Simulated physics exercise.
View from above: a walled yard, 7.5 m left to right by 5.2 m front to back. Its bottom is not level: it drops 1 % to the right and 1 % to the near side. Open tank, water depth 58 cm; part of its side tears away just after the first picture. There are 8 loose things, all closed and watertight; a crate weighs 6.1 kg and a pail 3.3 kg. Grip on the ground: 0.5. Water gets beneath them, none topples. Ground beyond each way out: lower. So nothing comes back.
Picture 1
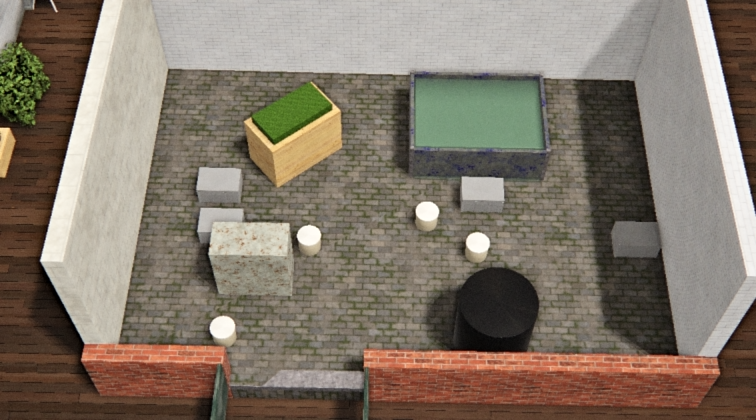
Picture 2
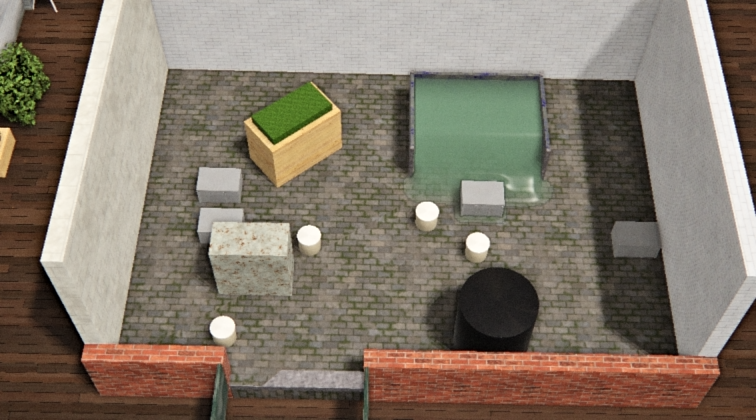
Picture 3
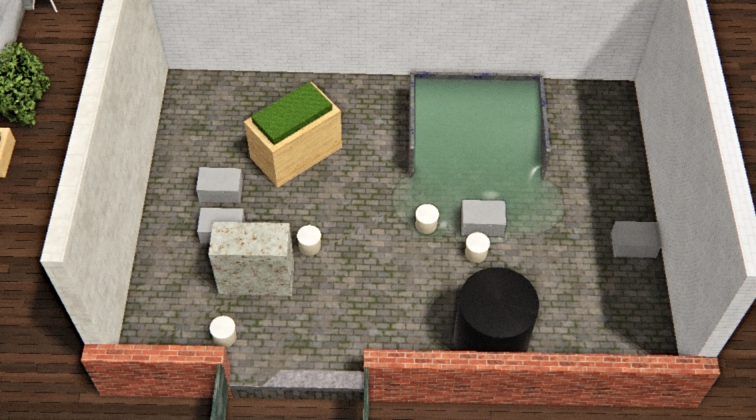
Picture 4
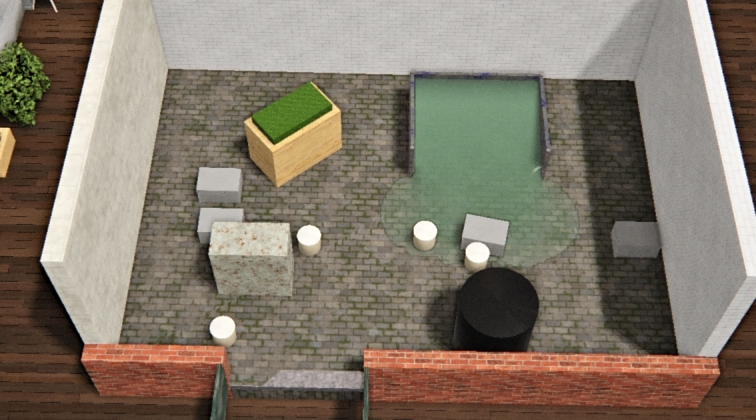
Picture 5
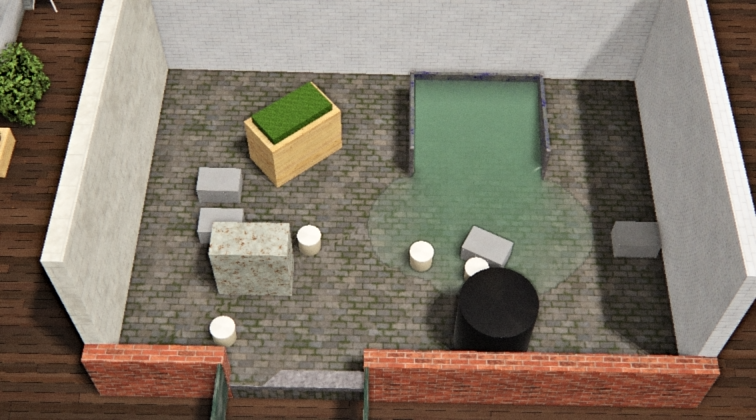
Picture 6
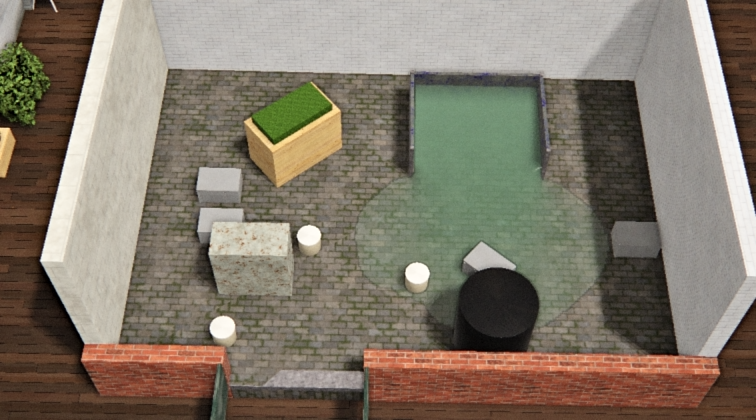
In a walled, paved yard, the near side of a water-filled tank gives way, and greenish water pours out across the floor. The spreading pool reaches a gray block and two white cylinders, then pushes them toward the near wall, the block turning as it slides beside the black drum.
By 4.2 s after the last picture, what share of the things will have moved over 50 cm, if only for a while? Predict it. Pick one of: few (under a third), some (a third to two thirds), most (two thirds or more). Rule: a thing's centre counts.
Some.
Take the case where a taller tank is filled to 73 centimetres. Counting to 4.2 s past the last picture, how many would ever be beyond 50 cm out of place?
I count 5 of them in that case.
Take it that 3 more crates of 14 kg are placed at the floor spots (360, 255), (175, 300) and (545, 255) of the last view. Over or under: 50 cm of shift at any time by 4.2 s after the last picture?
Above, below, above.
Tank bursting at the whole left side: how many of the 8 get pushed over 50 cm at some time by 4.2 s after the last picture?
You'd get 4 in that case.
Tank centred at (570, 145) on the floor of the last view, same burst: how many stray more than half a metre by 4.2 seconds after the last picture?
The answer would then be 4.
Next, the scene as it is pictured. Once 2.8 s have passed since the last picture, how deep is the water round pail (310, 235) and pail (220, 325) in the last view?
I'd estimate 1 cm for the first and 3 cm for the second.
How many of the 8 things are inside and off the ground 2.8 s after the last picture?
2.
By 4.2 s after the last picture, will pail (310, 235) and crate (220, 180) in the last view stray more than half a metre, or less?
First one stays inside it, second one stays inside it.
Then, 0.4 s after the last picture 3 of 8 are over 50 cm from their spots; 2 afloat.
Then, 1.5 s after the last picture 3 of 8 are over 50 cm from their spots; 3 afloat.
Then, 2.8 s after the last picture 5 of 8 are over 50 cm from their spots; 2 afloat.
Then, 4.2 s after the last picture 5 of 8 are over 50 cm from their spots, and 5 have been at some point; 3 afloat.
